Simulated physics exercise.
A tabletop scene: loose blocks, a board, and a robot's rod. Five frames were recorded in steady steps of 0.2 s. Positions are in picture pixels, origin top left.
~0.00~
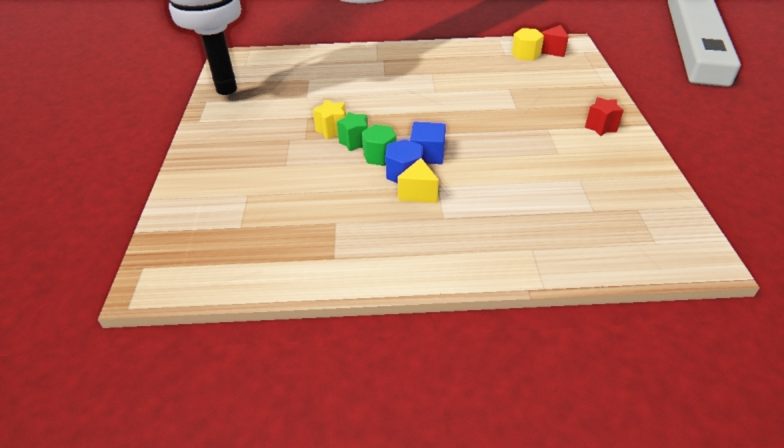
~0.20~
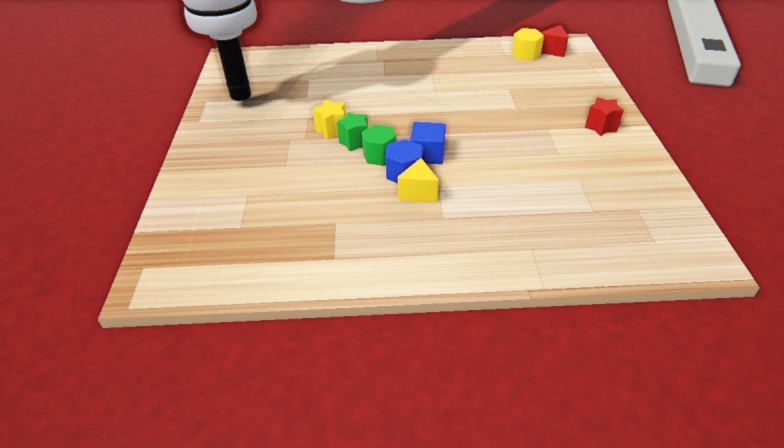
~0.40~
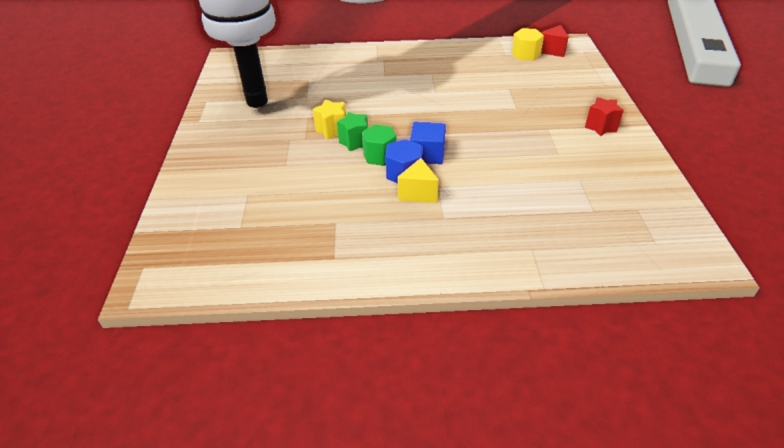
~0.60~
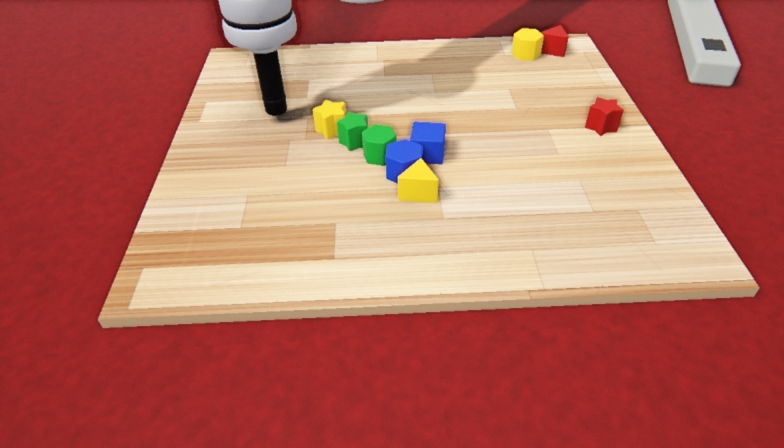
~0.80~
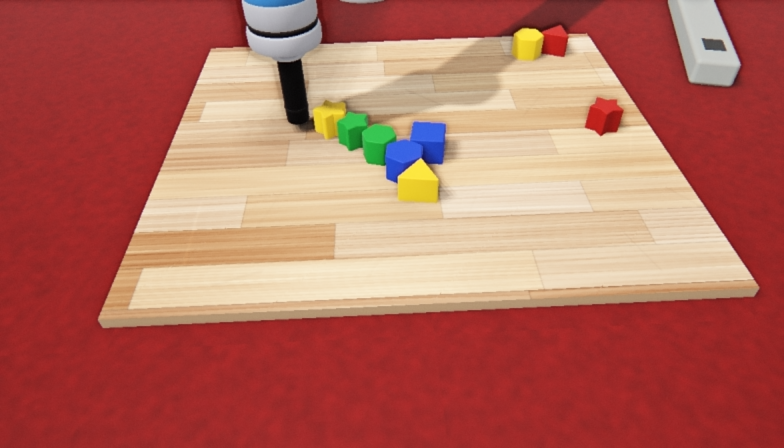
Robot's black rod moving right and slightly toward the viewer across a wooden board, nearing a yellow star block beside unmoving blocks.
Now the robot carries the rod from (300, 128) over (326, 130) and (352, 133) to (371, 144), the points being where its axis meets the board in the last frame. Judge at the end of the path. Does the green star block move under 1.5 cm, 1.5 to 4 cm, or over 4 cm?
Ends over 4 cm away.
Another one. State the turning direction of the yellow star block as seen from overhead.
I'd predict that, seen from above, the yellow star block rotates counter-clockwise.
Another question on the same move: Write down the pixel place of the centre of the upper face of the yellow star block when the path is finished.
Roughly at (373, 102).
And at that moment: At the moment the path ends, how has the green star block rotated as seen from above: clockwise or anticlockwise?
Spin direction: Clockwise.
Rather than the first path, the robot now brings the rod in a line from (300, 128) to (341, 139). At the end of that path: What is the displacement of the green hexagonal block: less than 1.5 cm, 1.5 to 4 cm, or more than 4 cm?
Short: Under 1.5 cm.
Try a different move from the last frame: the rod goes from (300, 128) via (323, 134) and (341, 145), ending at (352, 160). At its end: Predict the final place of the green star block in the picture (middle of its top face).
Final place: (373, 119).
The first path, step by step. Halfway along, rod (339, 123); yellow star block (360, 103), turned 55° anticlockwise; green star block (374, 118), turned 90° clockwise; green hexagonal block (381, 135).
At the end, rod (370, 135); yellow star block (373, 102), turned 95° anticlockwise; green star block (394, 119), turned 105° clockwise; green hexagonal block (382, 135); blue hexagonal block not moved.
